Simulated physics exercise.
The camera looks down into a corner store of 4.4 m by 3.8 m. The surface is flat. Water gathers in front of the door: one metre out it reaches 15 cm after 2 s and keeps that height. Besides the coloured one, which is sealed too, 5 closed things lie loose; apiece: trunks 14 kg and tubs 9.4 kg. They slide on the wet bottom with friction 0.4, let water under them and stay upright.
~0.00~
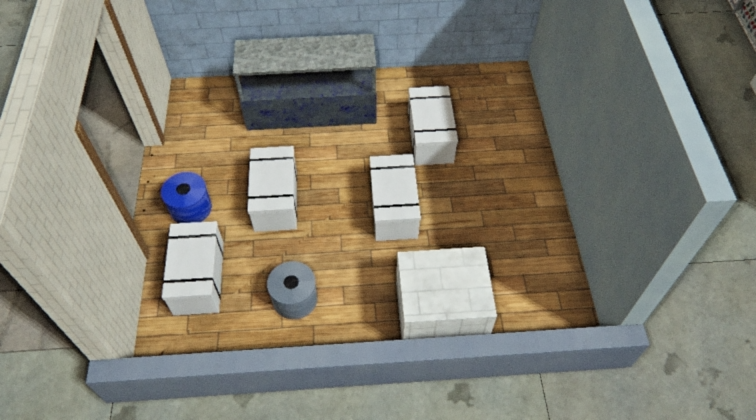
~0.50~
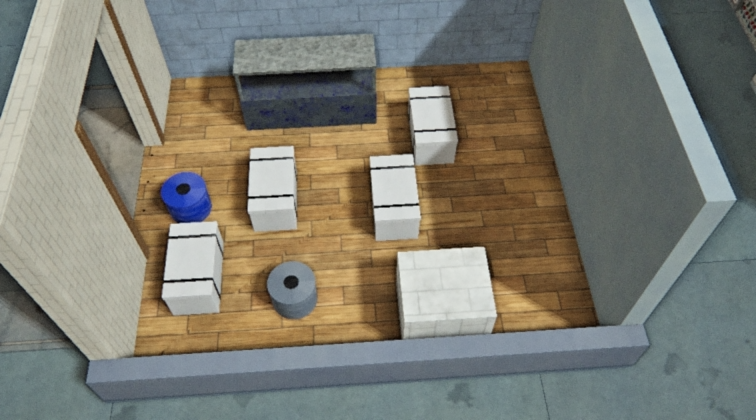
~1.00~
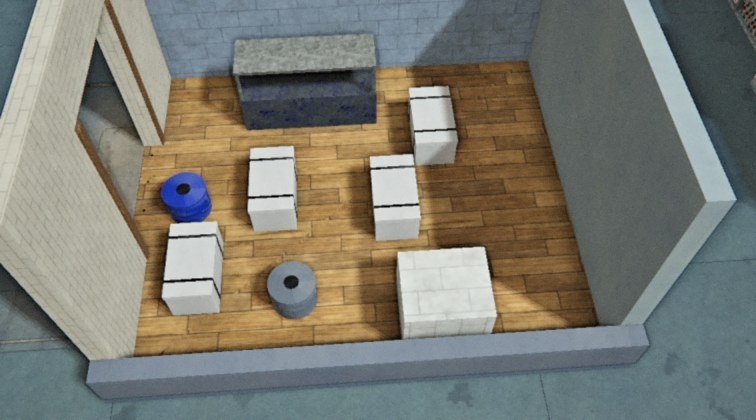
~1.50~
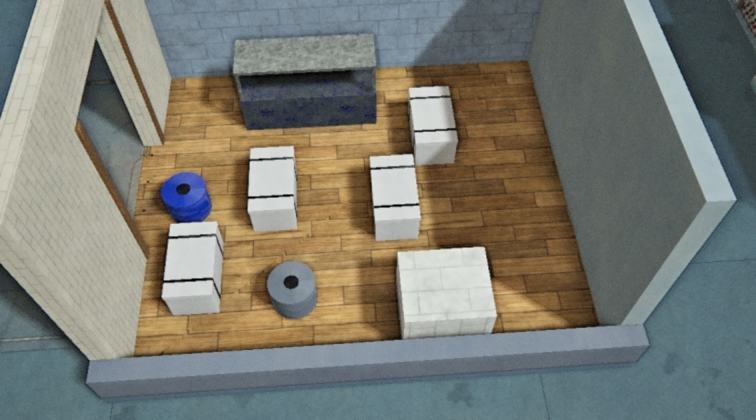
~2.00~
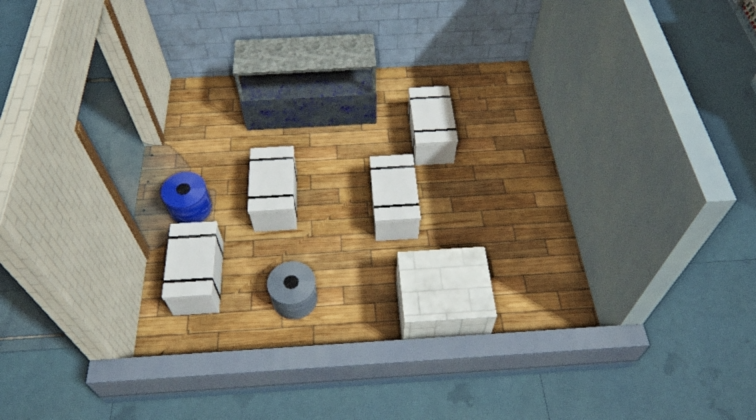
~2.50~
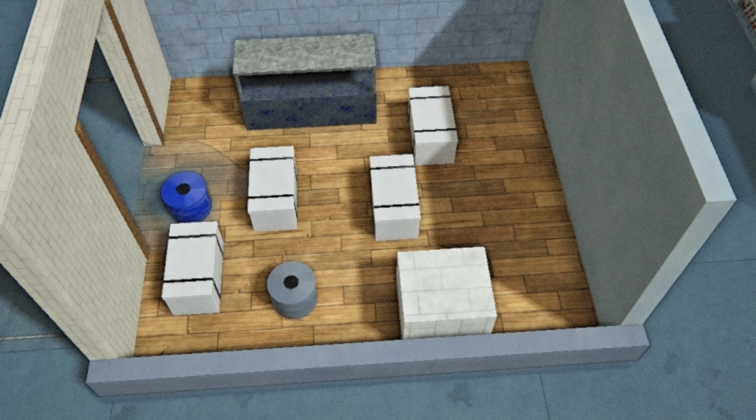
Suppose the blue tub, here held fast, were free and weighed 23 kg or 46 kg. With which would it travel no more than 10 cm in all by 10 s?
For it, only the larger load is enough.
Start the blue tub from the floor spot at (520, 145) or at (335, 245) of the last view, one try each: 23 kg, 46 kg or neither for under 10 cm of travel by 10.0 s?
In that order: The smaller is enough; the smaller is enough.
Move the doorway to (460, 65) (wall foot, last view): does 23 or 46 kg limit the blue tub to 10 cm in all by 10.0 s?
In that case the smaller load will do.
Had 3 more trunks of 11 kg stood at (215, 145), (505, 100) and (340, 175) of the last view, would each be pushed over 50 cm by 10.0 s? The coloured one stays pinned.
In that order: More, under, past it.
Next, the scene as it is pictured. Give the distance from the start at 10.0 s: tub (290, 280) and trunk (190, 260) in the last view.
In turn: 50 cm, 100 cm.
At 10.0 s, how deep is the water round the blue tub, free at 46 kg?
Roughly 7 cm.
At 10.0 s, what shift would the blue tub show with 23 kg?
Roughly 30 cm.
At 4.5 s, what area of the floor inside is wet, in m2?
Roughly 7.0 m2.
After 3.5 s the blue tub would be 28 cm from its start with 23 kg and 0 cm from its start with 46 kg; 7 cm of water round it then.
After 4.5 s the blue tub would be 32 cm from its start with 23 kg and 0 cm from its start with 46 kg; 7 cm of water round it then.
After 7.0 s the blue tub would be 32 cm from its start with 23 kg and 0 cm from its start with 46 kg; 7 cm of water round it then.
After 10.0 s the blue tub would be 32 cm from its start with 23 kg and 0 cm from its start with 46 kg; 7 cm of water round it then.
